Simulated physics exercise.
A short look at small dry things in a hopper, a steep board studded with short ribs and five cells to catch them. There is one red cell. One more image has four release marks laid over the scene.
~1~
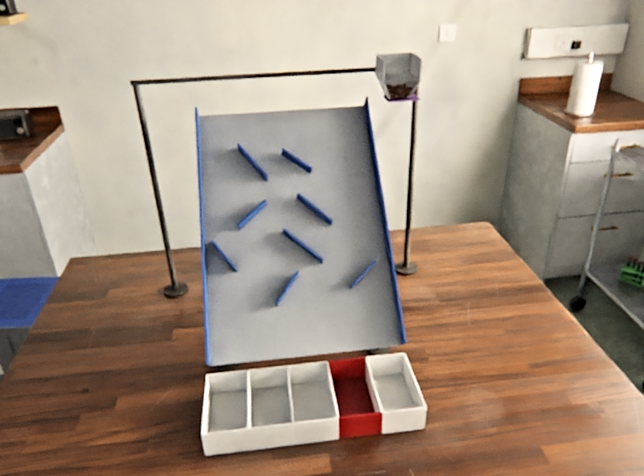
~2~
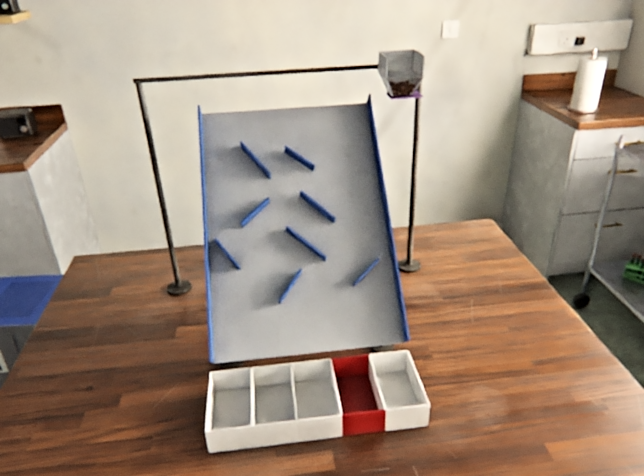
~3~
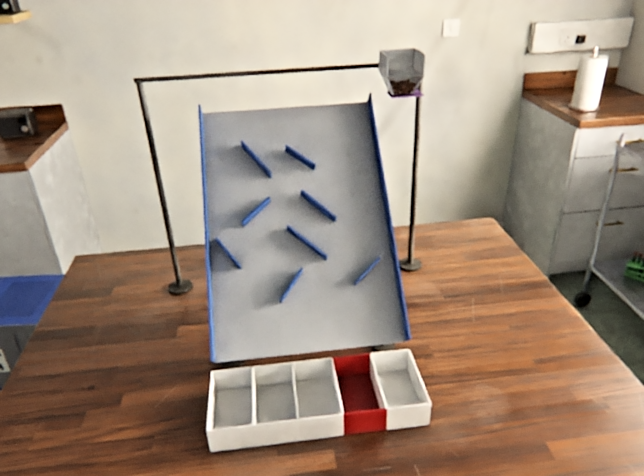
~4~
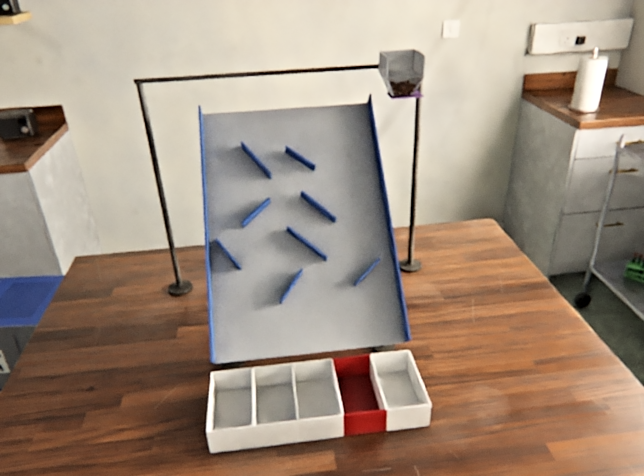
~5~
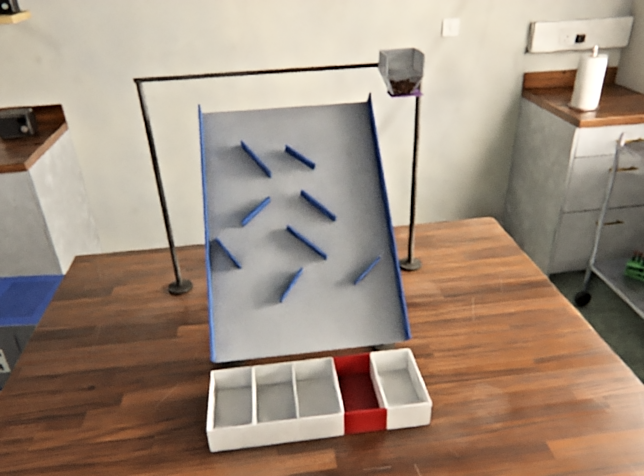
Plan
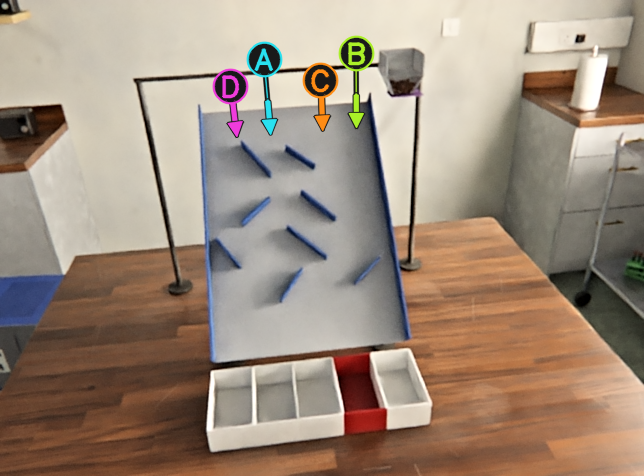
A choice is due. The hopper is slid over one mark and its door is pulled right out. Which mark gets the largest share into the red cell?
Best: A.
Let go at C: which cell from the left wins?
The third from the left.
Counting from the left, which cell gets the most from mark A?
The fourth from the left.
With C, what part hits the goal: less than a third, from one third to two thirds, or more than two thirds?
Less than a third.
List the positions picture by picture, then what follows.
Hopper (398, 90), allspice berries, door shut, in the first picture.
Ribs (241, 141) to (270, 174), (285, 146) to (314, 165), (241, 223) to (269, 198), in the second picture.
Ribs (302, 190) to (336, 217), (216, 237) to (240, 266), (287, 225) to (327, 256), in the third picture.
Ribs (281, 301) to (302, 269), (356, 284) to (380, 258), in the fourth picture.
Red cell (365, 420), number 4 of 5 from the left, in the fifth picture.
On the marked copy, mark A meets the board at (270, 129); mark B meets the board at (356, 122); mark C meets the board at (322, 125); mark D meets the board at (236, 131).
With A, roughly half in the red cell, roughly half in other cells.
With B, about a tenth in the red cell, the larger part in other cells, about a tenth outside the box.
With C, about a tenth in the red cell, the larger part in other cells, about a tenth outside the box.
With D, roughly a quarter in the red cell, roughly two thirds in other cells, about a tenth outside the box.
